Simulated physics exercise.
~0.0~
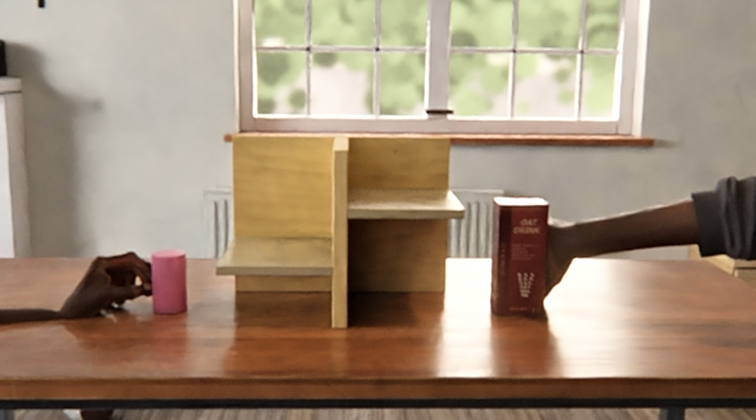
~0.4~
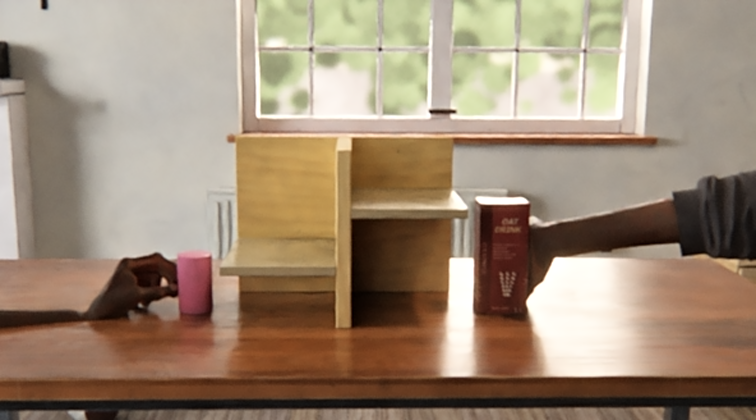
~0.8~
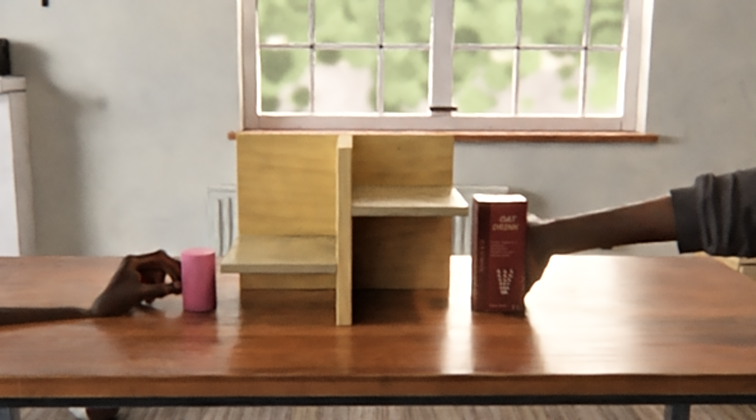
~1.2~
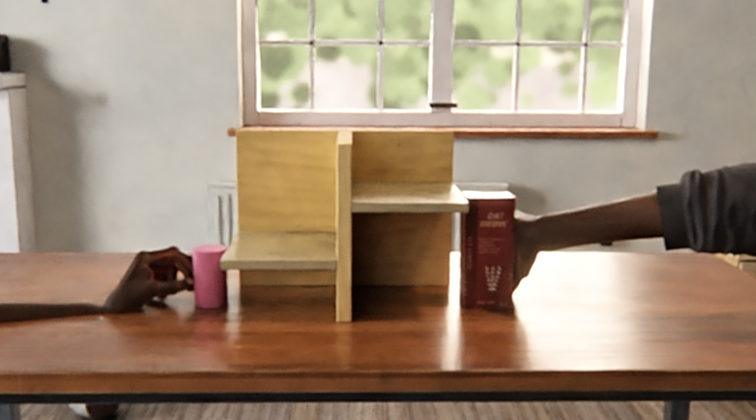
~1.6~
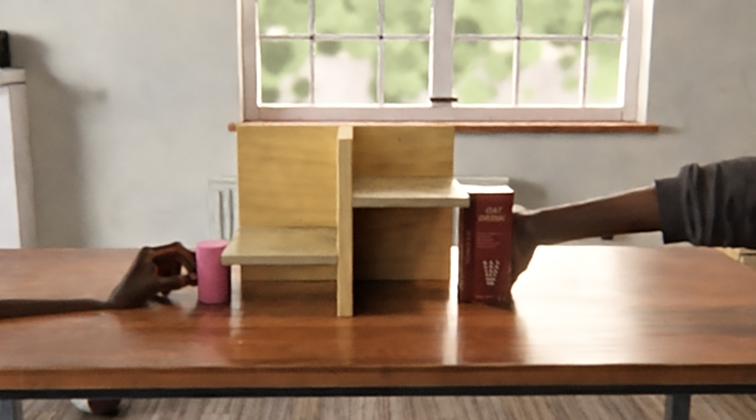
At the start, a wooden stand with a low shelf on its left and a higher shelf on its right sits on a polished table before a window. A hand at the left holds a pink candle upright, while another at the right grips a red carton. The hands slide the two things inward along the table, the candle moving right and the carton moving left. After a brief near pause, both edge closer to the stand. By the end, the candle has stopped at the left shelf and the carton at the right shelf, both still upright and too tall to slip underneath.
